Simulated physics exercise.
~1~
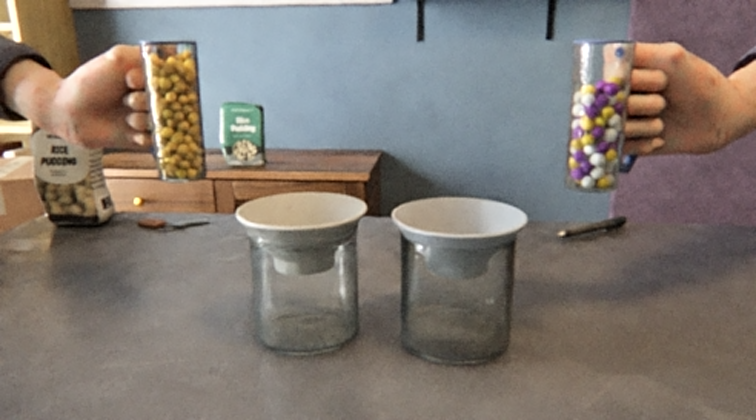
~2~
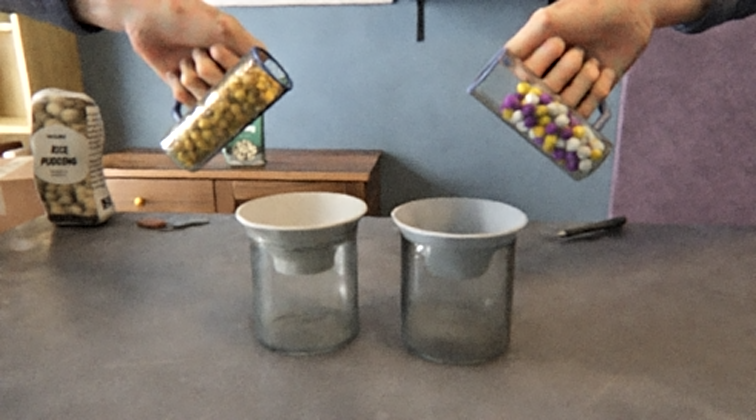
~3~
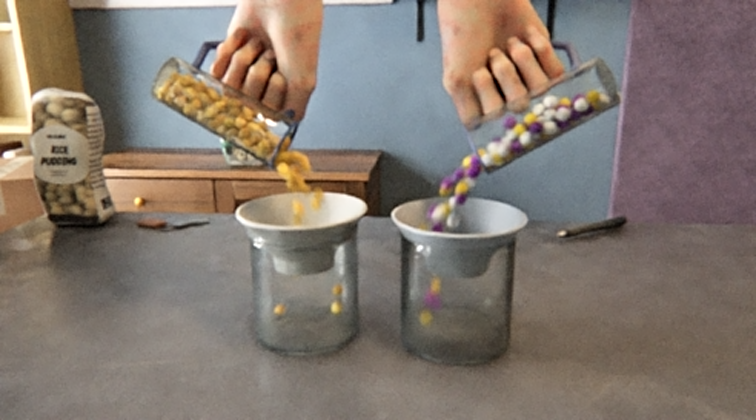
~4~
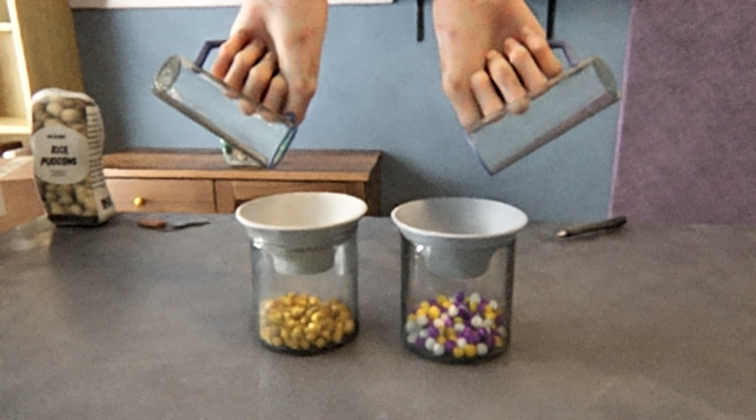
Two hands lift clear cups above a pair of pale funnels set in glass jars on a gray table, the left cup holding golden pieces and the right one purple, white and yellow beads. The hands swing the cups inward and tilt them over the funnels. Pieces begin to spill from both rims, and a few drop through into the jars below. The streams keep running through the funnels until both cups are empty. At the end, the hands still hold the tipped cups, and each jar has a low, loose heap at its bottom, with nothing seen stuck above.
